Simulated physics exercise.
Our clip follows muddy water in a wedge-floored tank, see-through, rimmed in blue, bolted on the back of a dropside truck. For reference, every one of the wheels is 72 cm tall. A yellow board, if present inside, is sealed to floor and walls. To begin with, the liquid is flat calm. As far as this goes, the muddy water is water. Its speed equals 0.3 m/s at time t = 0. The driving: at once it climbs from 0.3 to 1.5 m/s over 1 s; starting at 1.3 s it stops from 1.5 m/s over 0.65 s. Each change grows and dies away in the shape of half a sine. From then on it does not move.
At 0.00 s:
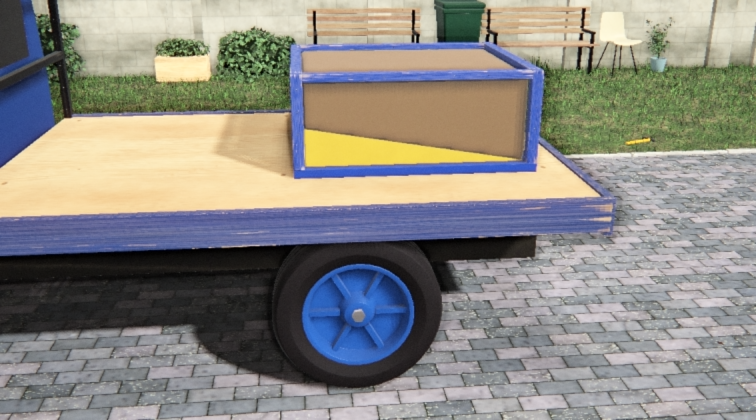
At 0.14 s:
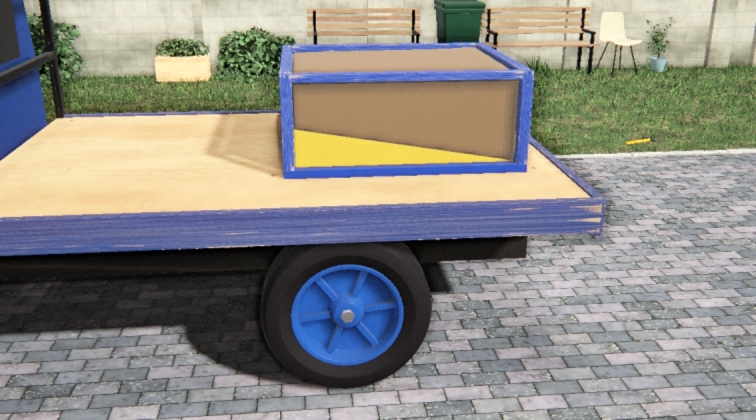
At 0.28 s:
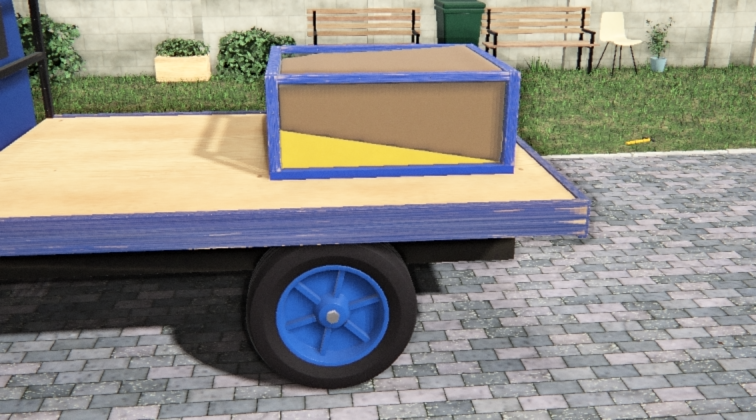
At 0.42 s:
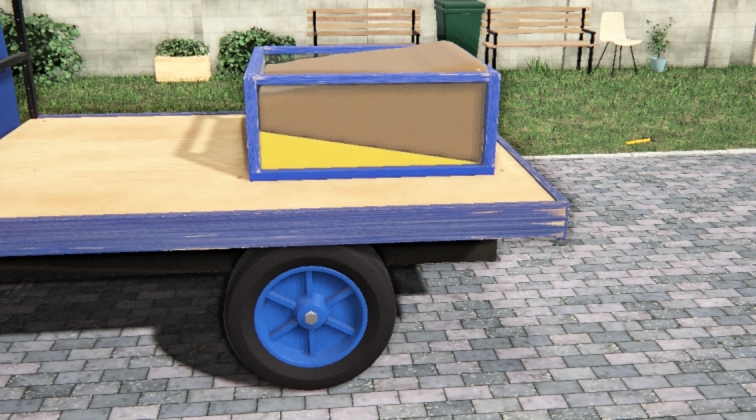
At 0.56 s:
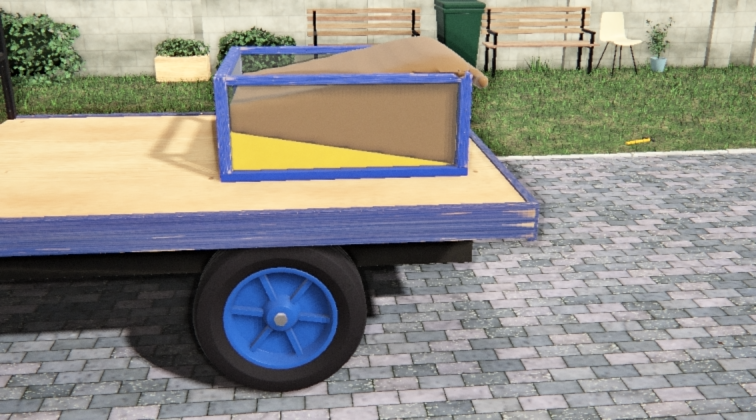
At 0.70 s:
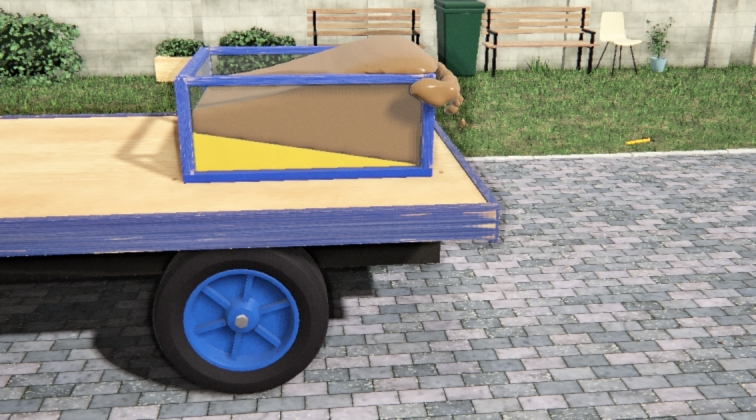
A flatbed vehicle with a blue-edged wooden deck stands on grey paving, seen from the side and slightly above, with grass, benches and a pale wall behind. On the deck sits a clear, blue-rimmed tank of brown muddy water above a yellow wedge. The flatbed moves left with gathering speed while the level water tilts up toward the right, and some slops over that end.
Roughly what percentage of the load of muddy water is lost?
About 27 per cent.
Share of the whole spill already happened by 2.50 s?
Some 90 per cent by then.
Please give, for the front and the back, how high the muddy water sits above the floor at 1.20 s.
Close to 38 cm at the front end and 38 cm at the back end.
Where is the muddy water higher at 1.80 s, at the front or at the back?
Forward end.
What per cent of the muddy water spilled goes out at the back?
Share: Near 30%.
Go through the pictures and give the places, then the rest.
In the first frame, the surface is at (315, 52) by the front wall; at (474, 49) by the back wall; it shows no tilt against the walls; the front is on the left, levels are read along the far wall; a wheel hub at (359, 320).
In the second frame, the surface is at (307, 53) by the front wall; at (465, 49) by the back wall; it shows no tilt against the walls.
In the third frame, the surface is at (295, 60) by the front wall; at (455, 45) by the back wall; it climbs 4° towards the back.
In the fourth frame, the surface is at (279, 65) by the front wall; at (438, 39) by the back wall; it climbs 8° towards the back.
In the fifth frame, the surface is at (255, 73) by the front wall; at (415, 36) by the back wall; it climbs 12° towards the back.
In the sixth frame, the surface is at (385, 35) by the back wall; it climbs 14° towards the back; a wheel hub at (241, 326); some muddy water has gone over the back.
By 1.20 s the surface is 37 cm up at the front and 37 cm at the back; 8 per cent is out, over the back, a little elsewhere.
By 1.80 s the surface is 51 cm up at the front and 15 cm at the back; 12 per cent is out, mostly over the back, some over the front.
By 2.50 s the surface is 26 cm up at the front and 51 cm at the back; 25 per cent is out, over the front and the back, a little elsewhere.
By 4.93 s 27 per cent is out, over the front and the back, a little elsewhere, 73 of 268 litres.
